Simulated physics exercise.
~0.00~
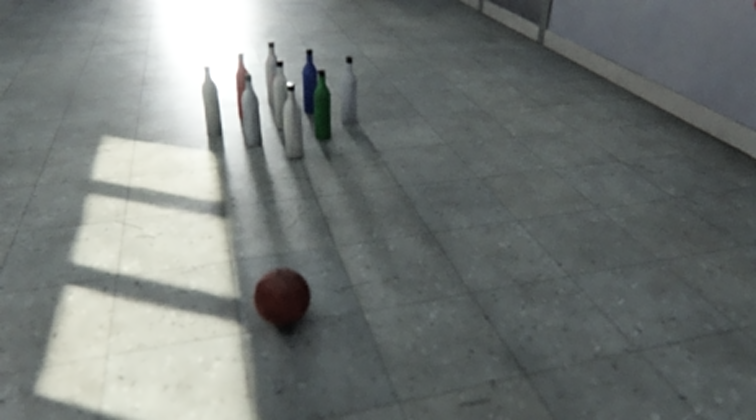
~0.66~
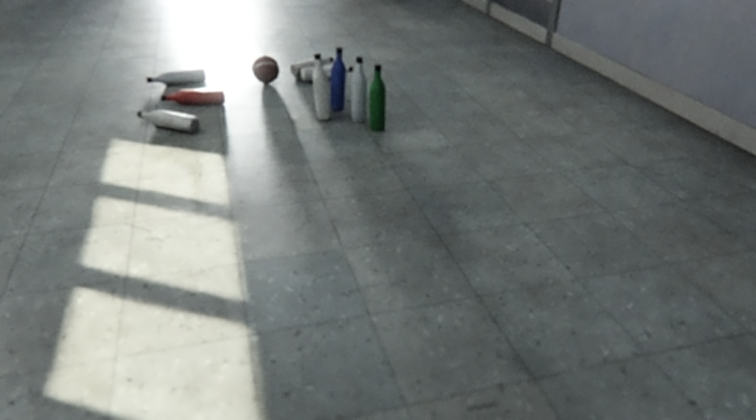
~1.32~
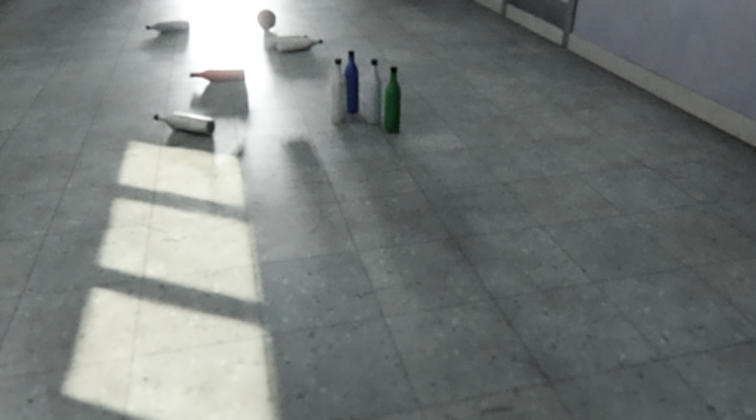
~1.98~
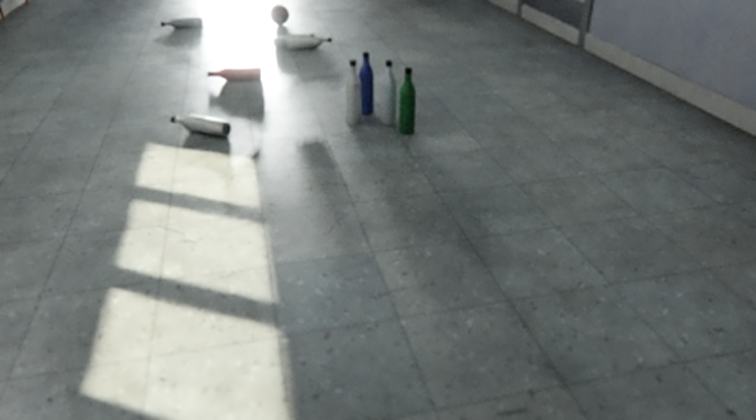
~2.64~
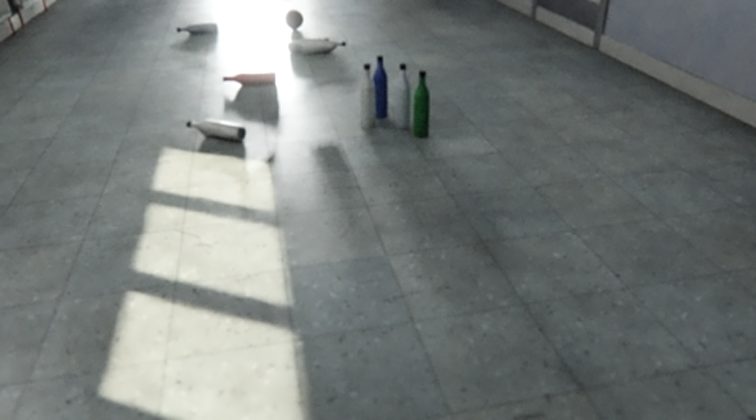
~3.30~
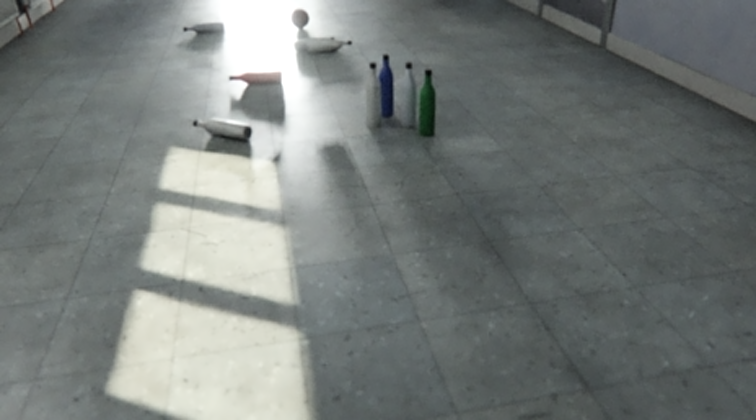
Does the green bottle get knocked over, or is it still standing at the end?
The green bottle is still standing at the end, upright beside the blue bottle and two pale ones.
